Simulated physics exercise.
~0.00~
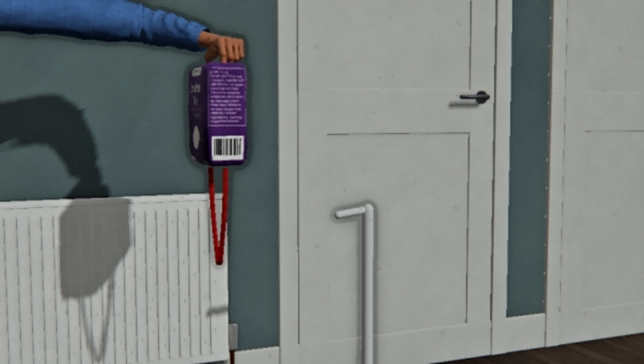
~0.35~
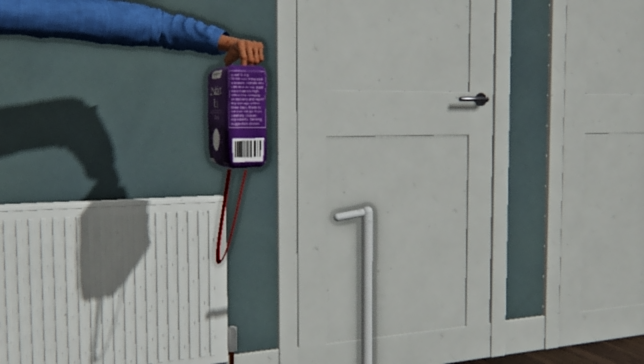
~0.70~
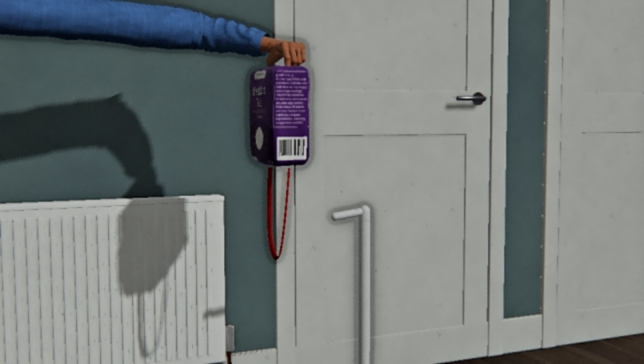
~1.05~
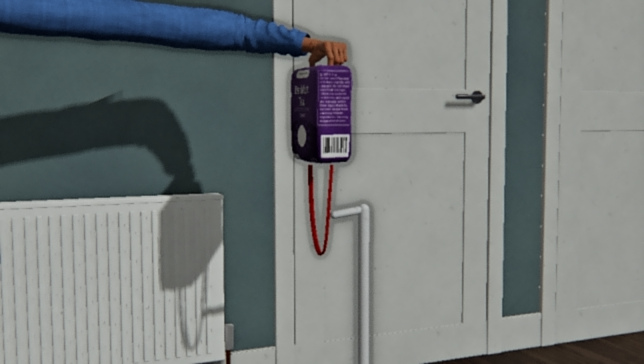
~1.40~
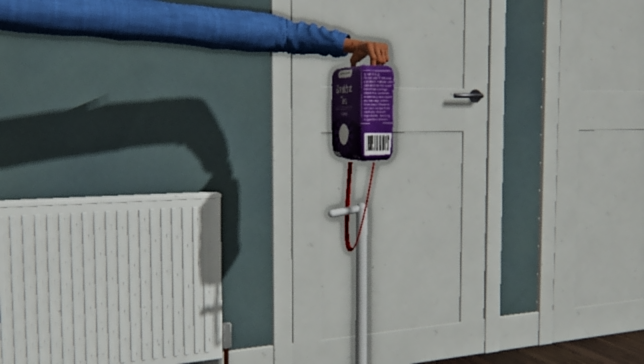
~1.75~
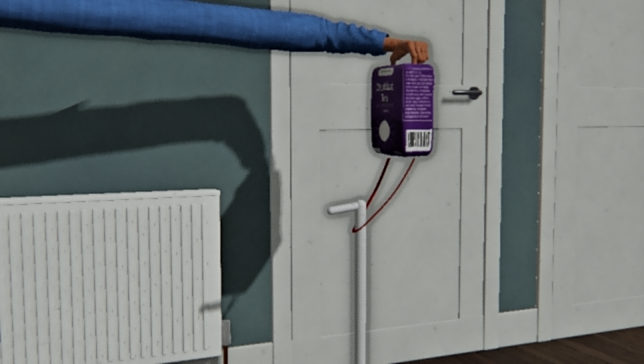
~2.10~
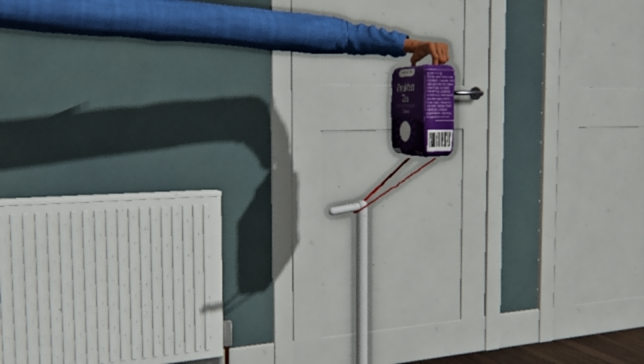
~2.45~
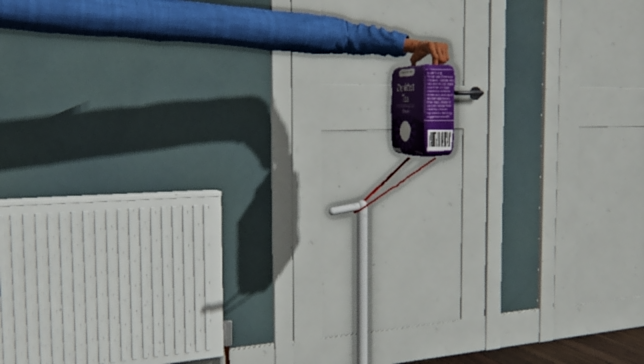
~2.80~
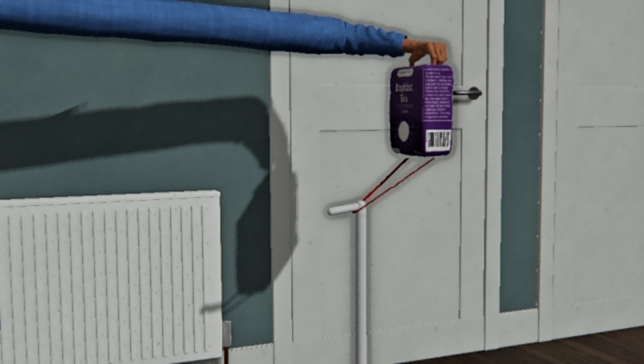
A purple box with a red loop hanging beneath it was carried right by a blue-sleeved arm, past a radiator and in front of a white door, until the loop caught on a hooked post, pulled tight, and the hand stopped.
